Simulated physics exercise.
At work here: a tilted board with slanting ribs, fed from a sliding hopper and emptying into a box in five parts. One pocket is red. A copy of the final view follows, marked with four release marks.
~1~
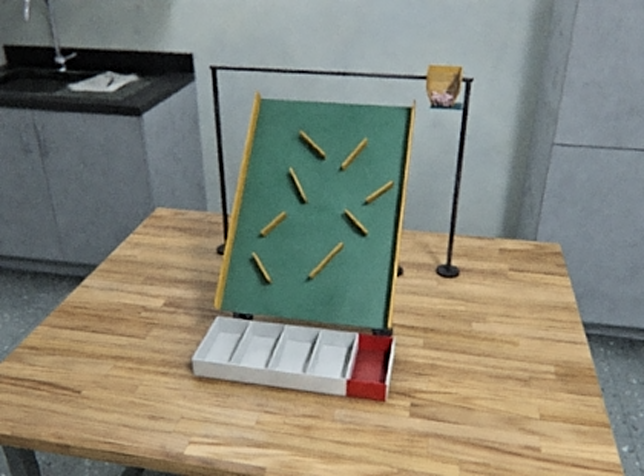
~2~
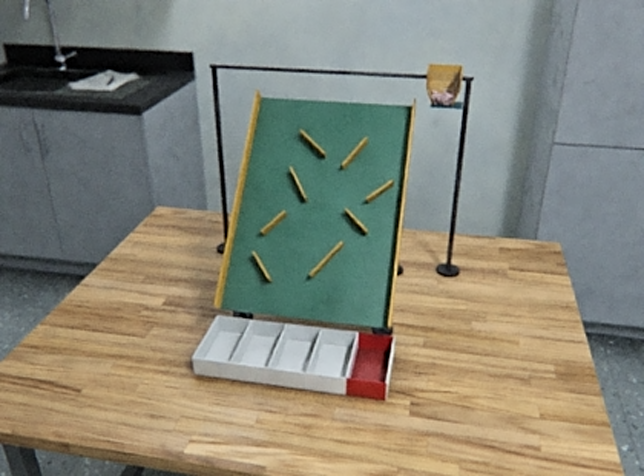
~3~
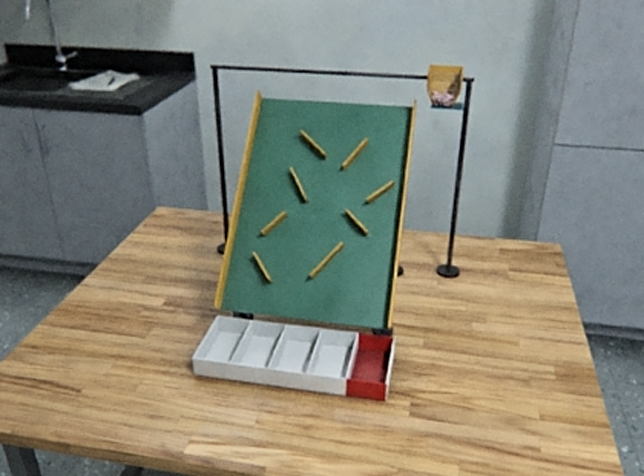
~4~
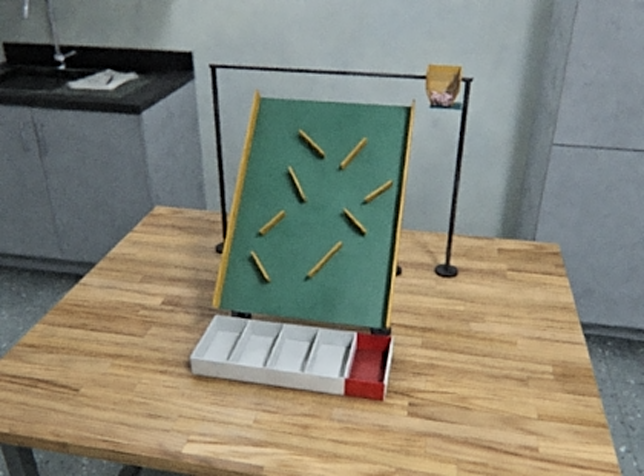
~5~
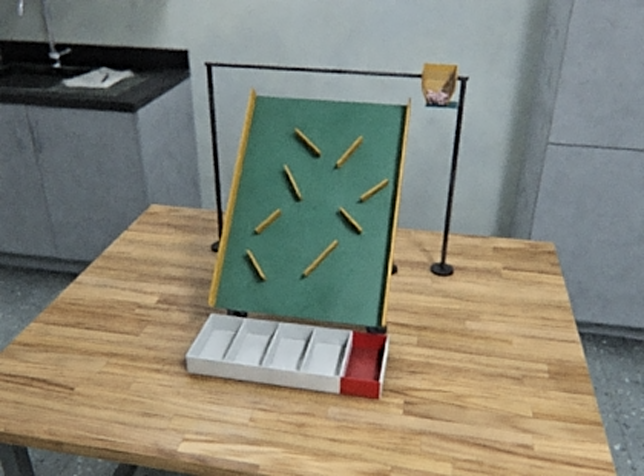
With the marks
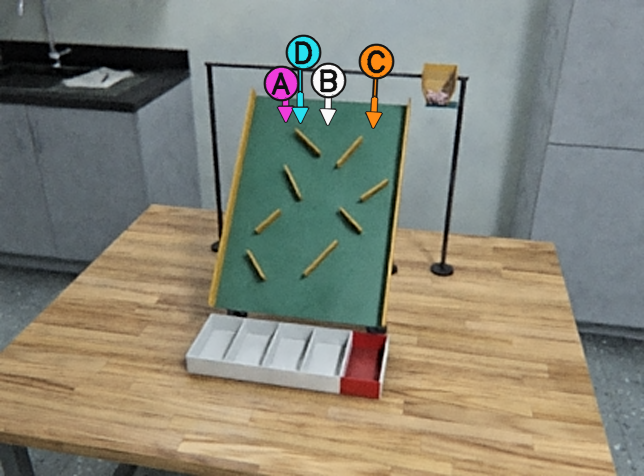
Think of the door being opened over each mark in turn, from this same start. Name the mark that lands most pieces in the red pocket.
C.
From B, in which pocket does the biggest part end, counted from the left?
The second from the left.
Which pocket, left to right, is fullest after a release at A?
The first from the left.
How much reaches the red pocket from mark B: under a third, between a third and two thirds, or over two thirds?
Under a third.
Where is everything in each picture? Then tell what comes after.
Hopper near (444, 100), sugar pearls, door shut, in the first frame.
Ribs (300, 130) to (324, 153), (342, 165) to (366, 137), (290, 167) to (306, 198), in the second frame.
Ribs (367, 199) to (393, 181), (261, 232) to (285, 211), (346, 209) to (367, 231), in the third frame.
Ribs (252, 251) to (268, 279), (308, 275) to (341, 242), in the fourth frame.
Red pocket near (360, 387), number 5 of 5 from the left, in the fifth frame.
On the marked copy, mark A meets the board at (285, 116); mark B meets the board at (327, 119); mark C meets the board at (373, 122); mark D meets the board at (300, 117).
If A is chosen, only a few in the red pocket, the bulk in other pockets, close to a quarter outside the box.
If B is chosen, only a few in the red pocket, the bulk in other pockets, close to a quarter outside the box.
If C is chosen, close to a quarter in the red pocket, close to a third in other pockets, close to a third outside the box.
If D is chosen, only a few in the red pocket, close to two thirds in other pockets, close to a third outside the box.
